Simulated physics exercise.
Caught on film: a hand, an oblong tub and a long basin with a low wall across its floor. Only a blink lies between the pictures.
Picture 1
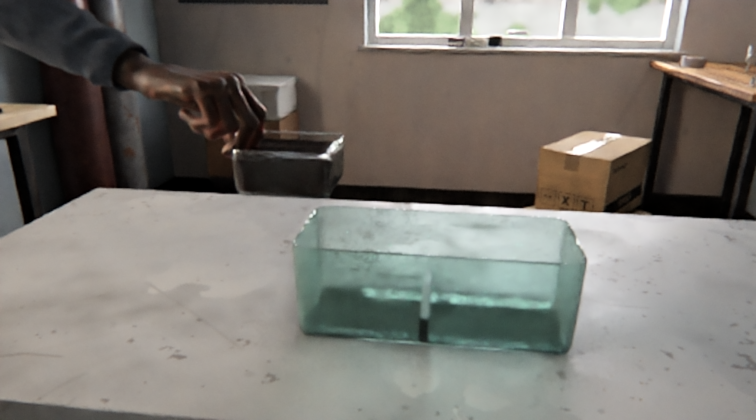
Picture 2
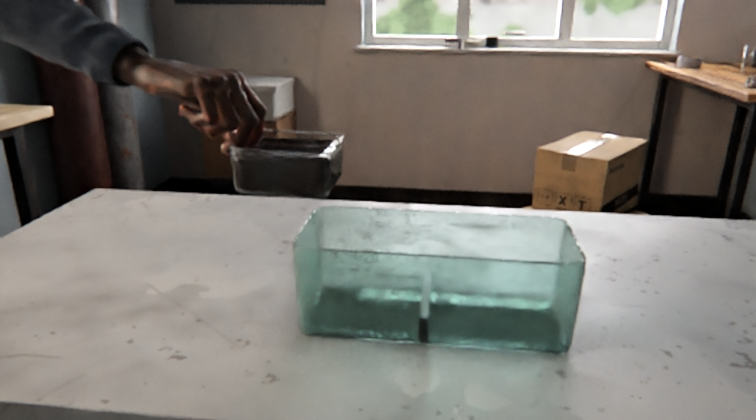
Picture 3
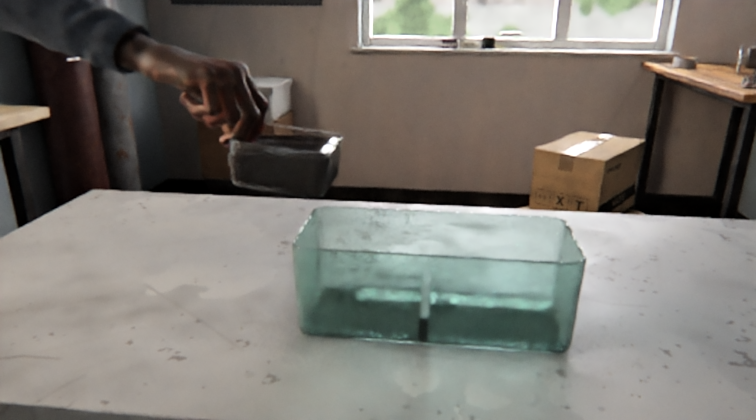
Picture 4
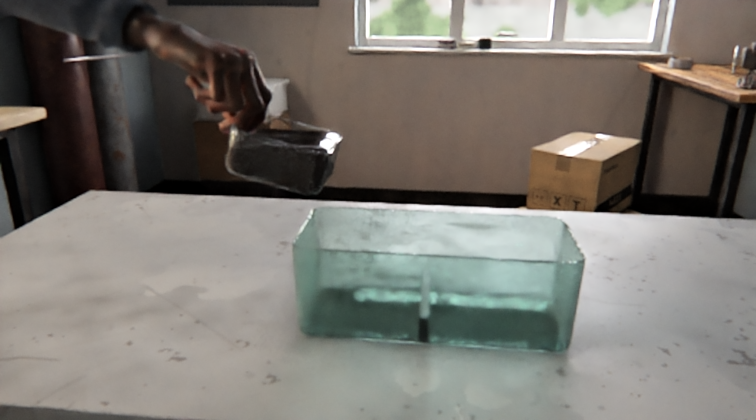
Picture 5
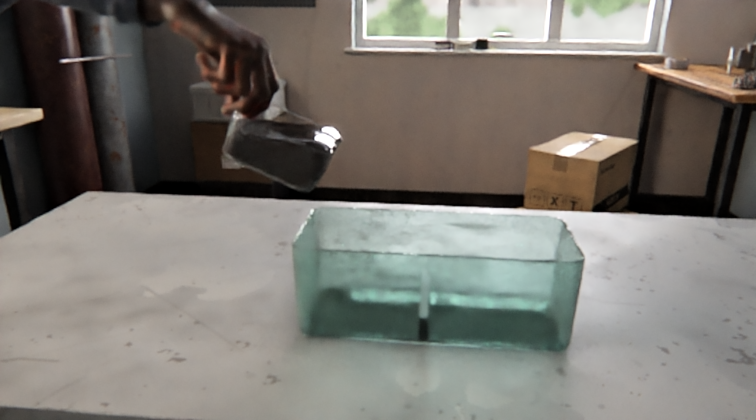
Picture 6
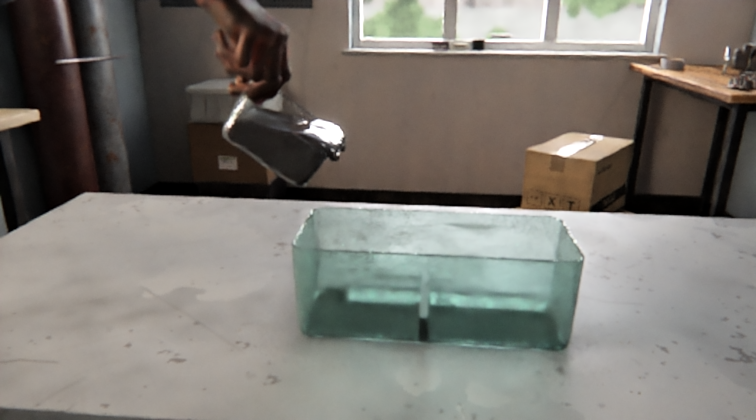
In a workroom with a window, seen from the front and slightly above a pale, scuffed table, a long green see-through basin with a low dividing wall stands before a brown cardboard box. At upper left, a grey-sleeved hand holds a clear oblong tub of dark liquid. The hand rises, tilting the tub rightward until liquid bulges over its lip, while the camera drifts slightly and the background slides left.
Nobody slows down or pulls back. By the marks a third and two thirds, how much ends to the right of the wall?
In the end from a third to two thirds is right of the wall.
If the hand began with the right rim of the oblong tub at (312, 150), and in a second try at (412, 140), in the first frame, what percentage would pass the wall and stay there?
The first gives 15 %, the second 75 %.
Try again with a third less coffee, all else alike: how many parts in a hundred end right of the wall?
It comes to 30 per cent or so.
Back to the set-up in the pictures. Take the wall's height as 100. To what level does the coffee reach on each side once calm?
The left part 30 per cent, the right part 30.
A moment on, the oblong tub is tipped on its side and 25 per cent is still to pour, 16 is left of the wall and 0 right of it.
Next, the oblong tub is tipped right over and 2 per cent is still to pour, 35 is left of the wall and 55 right of it.
Then the oblong tub is tipped right over and 0 per cent is still to pour, 39 is left of the wall and 50 right of it.
Later the oblong tub is tipped right over and 0 per cent is still to pour, 46 is left of the wall and 50 right of it.
Finally, 47 per cent lies left of the wall, 50 right of it and 3 outside.
